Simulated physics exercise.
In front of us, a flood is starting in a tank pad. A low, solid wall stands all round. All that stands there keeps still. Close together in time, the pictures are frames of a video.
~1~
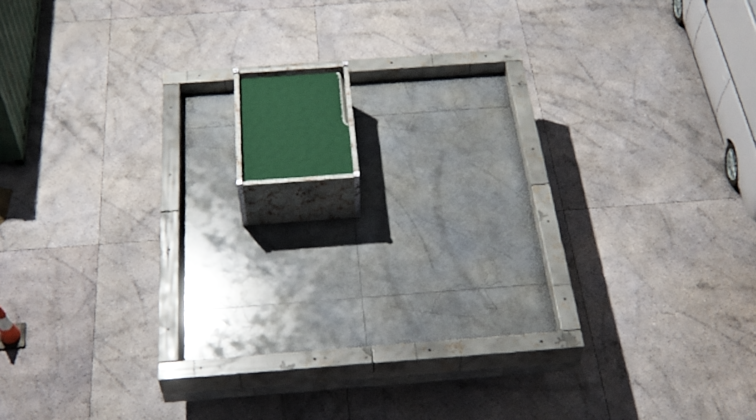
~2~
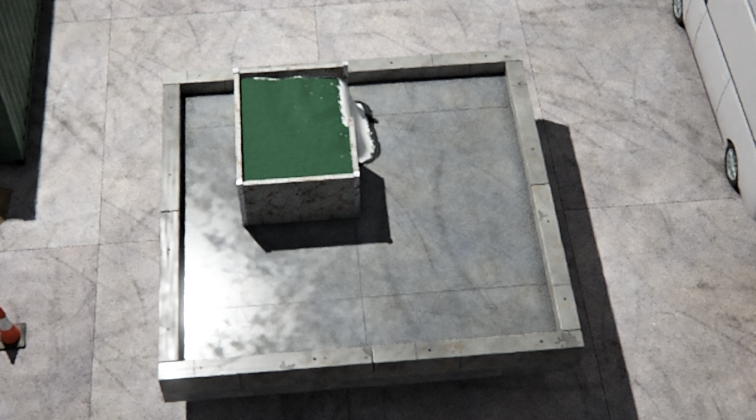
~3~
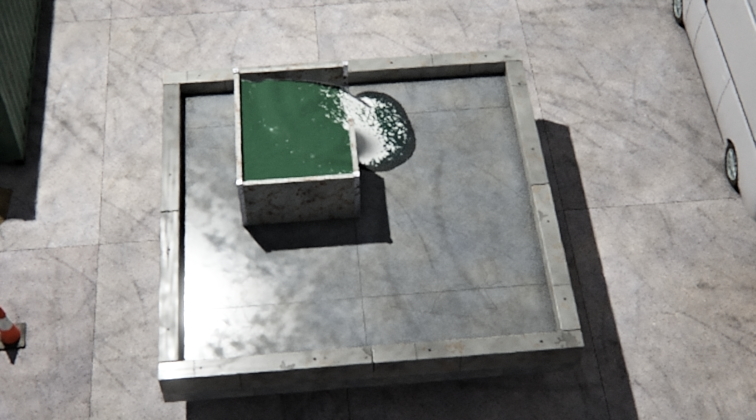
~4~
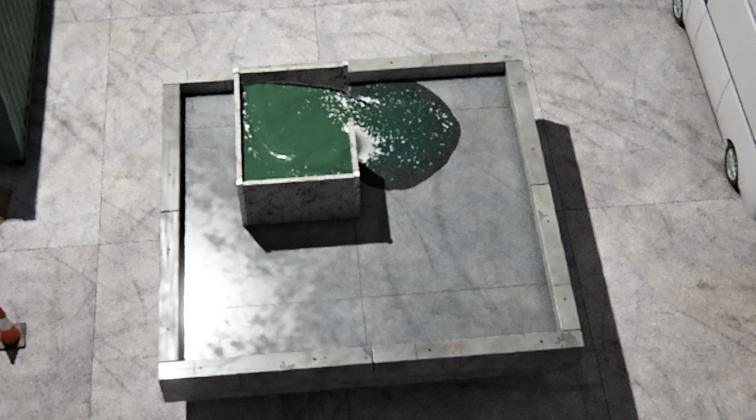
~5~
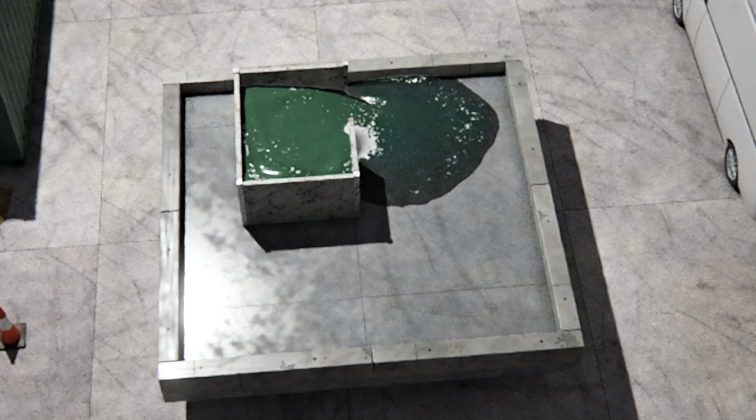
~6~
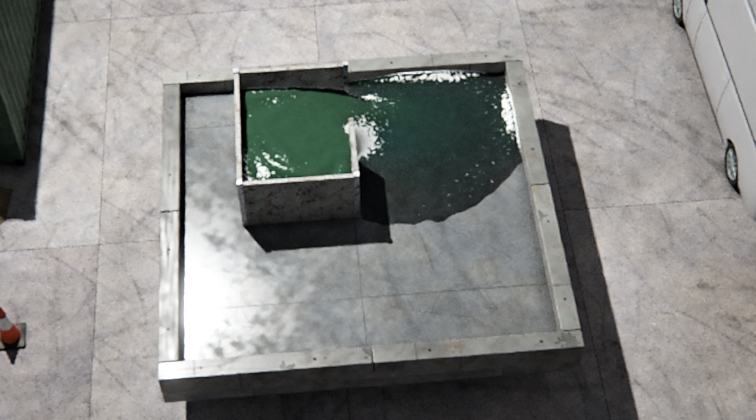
Green water pours through a gap in the right side of a square tank, foaming white at first, and spreads rightward across the walled grey pad, reaching the back and right walls as its dark front widens toward the viewer.
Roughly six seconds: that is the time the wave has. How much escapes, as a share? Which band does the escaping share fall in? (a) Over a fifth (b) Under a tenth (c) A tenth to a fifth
c, A tenth to a fifth.
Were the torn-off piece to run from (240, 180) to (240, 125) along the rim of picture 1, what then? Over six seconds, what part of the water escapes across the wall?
My estimate is near 22 percent.
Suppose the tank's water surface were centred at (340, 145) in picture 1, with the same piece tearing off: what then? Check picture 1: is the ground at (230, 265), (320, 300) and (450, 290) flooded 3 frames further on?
One after the other: Not flooded, dry, not flooded.
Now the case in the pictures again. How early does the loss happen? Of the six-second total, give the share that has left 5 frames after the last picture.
By then, close to 10 % of it.
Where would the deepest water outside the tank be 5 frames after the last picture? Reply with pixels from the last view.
Deepest spot: Around (507, 100).
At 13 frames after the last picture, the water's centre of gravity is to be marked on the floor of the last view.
About (386, 164).
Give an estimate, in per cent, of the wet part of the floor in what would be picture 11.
My estimate is close to 30 per cent.
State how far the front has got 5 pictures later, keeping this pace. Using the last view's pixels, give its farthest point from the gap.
I'd put it around (542, 268).
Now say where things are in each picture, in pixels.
In the first frame, the water tank at (295, 126) is whole and still.
In the second frame, water pours out at (347, 118) and has run to (367, 159).
In the third frame, water pours out at (347, 121) and has run to (409, 143).
In the fourth frame, water pours out at (347, 122) and has run to (453, 136).
In the fifth frame, water pours out at (347, 122) and has run to (489, 114).
In the sixth frame, the front is at (504, 84), out from the gap at (347, 122).
A moment on, water covers 25 % of the floor; the low wall has let 0 % over.
Next, water covers 30 % of the floor; the low wall has let 1 % over.
Then, water covers 40 % of the floor; the low wall has let 11 % over.
Later, water covers 55 % of the floor; the low wall has let 14 % over.
In the end, water covers 75 % of the floor; the low wall has let 14 % over.
